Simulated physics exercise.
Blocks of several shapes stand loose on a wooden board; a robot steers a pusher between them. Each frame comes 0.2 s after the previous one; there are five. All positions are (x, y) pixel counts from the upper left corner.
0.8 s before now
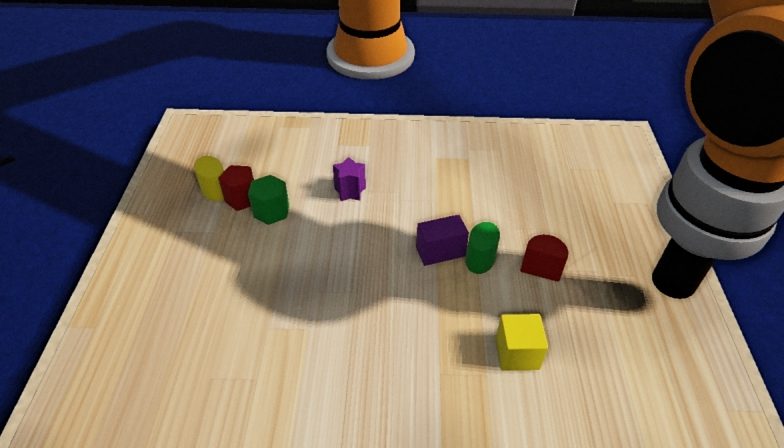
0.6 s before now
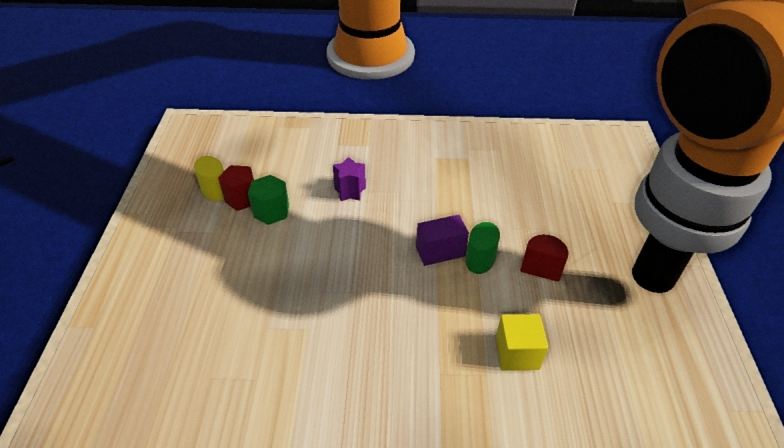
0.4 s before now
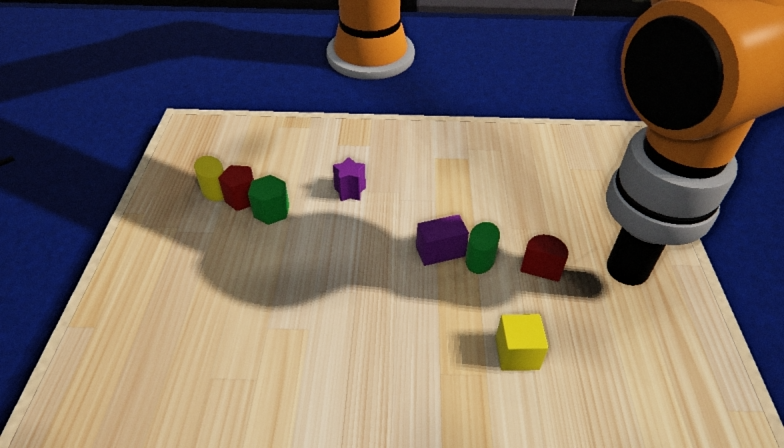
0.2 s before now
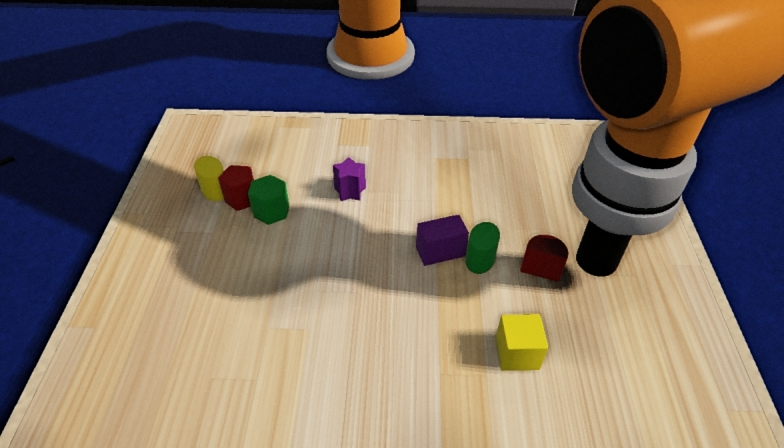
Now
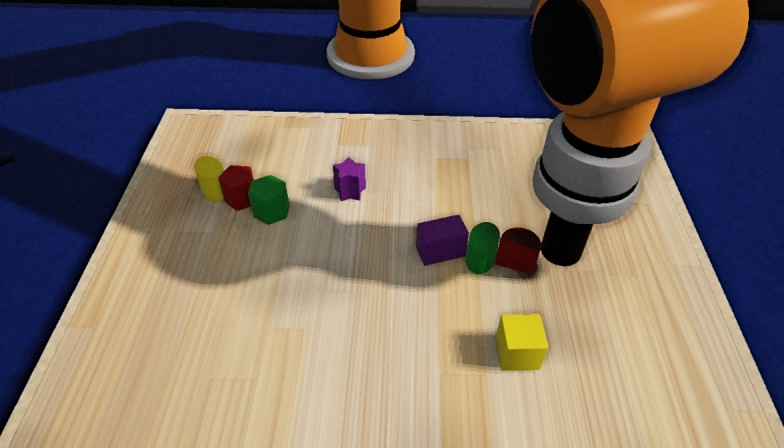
To begin with, colourful blocks of several shapes stand on a wooden board while a robot arm holds a black pusher at the right. The pusher glides left toward the red half-round block, then shoves it a short way left, close beside the green oval, while the other blocks stay still.
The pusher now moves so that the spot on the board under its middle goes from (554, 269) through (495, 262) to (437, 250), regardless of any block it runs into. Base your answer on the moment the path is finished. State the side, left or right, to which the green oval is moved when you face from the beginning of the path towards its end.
Moves left.
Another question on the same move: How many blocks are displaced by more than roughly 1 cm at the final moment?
By the end, three or more blocks will have moved.
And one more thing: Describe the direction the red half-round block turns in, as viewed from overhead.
From the top: Counterclockwise.
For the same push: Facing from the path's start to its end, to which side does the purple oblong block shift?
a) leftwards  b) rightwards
The answer is b.
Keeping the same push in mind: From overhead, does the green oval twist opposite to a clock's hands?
No, it doesn't check out.
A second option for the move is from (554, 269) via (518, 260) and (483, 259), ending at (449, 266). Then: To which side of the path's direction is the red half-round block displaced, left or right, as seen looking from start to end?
It goes right.
What follows on the original path. One third of the way, pusher (518, 248); purple oblong block (416, 219), turned 20° anticlockwise; green oval (445, 230), turned 15° clockwise; red half-round block (480, 234).
Two thirds of the way, pusher (478, 241); purple oblong block (387, 208), turned 15° anticlockwise; green oval (404, 225), turned 25° clockwise; red half-round block (439, 229), turned 10° anticlockwise.
At the end, pusher (439, 233); purple oblong block (380, 205); green oval (363, 229), turned 35° clockwise; red half-round block (398, 229), turned 40° anticlockwise.
